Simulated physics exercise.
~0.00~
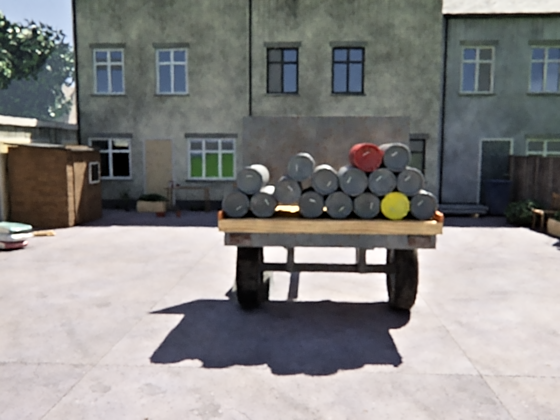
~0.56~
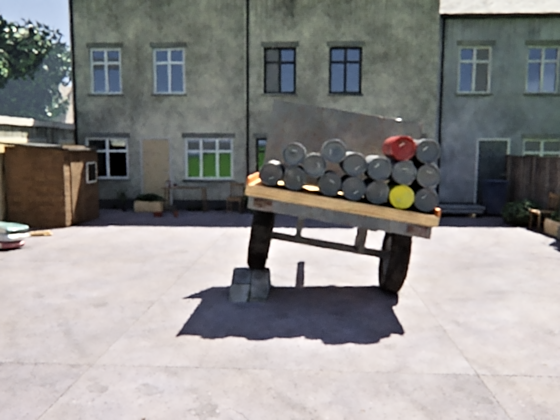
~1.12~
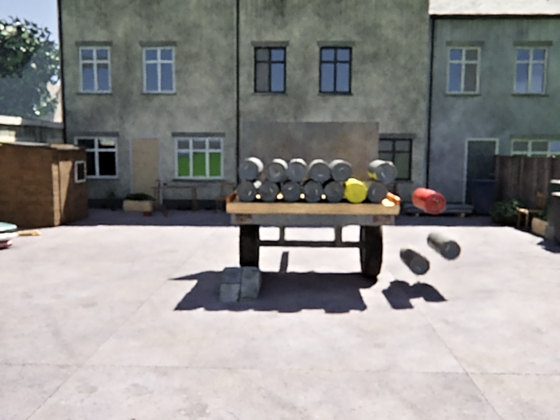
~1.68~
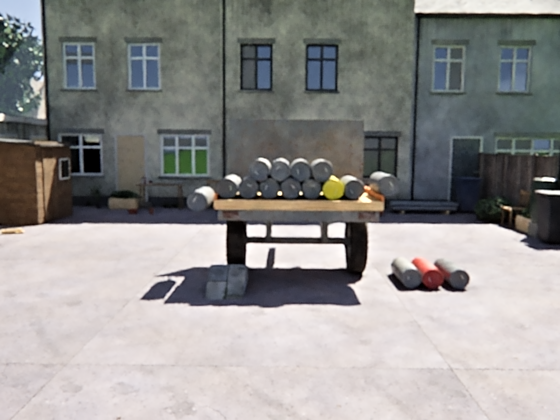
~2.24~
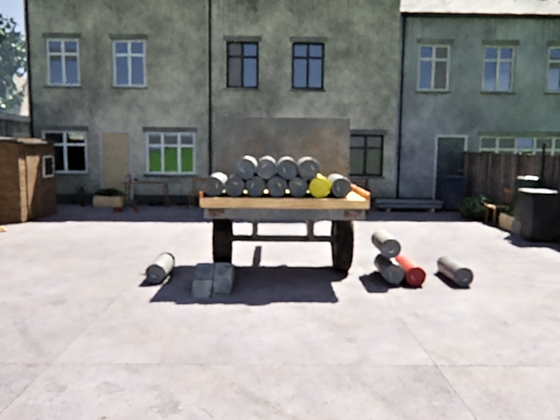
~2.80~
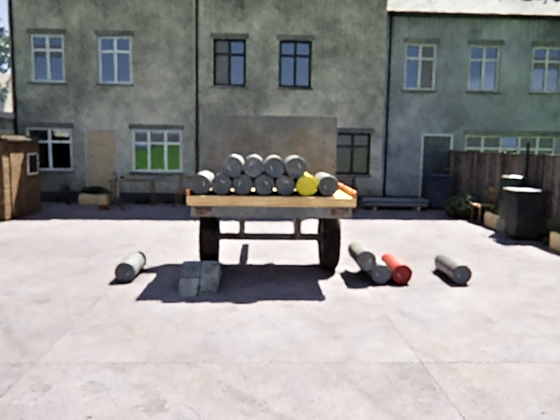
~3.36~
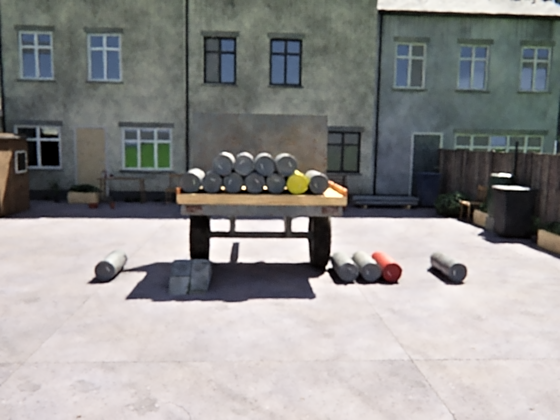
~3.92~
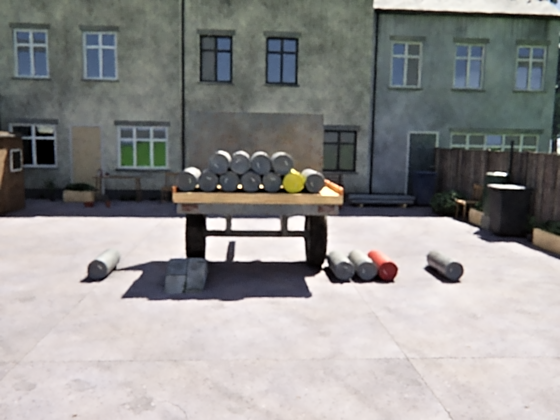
A flat trailer stacked with grey cylinders, one red and one yellow, tilted sharply to the right and dropped level, spilling the red one and several greys onto the ground on both sides, while the yellow one stayed aboard with the rest.
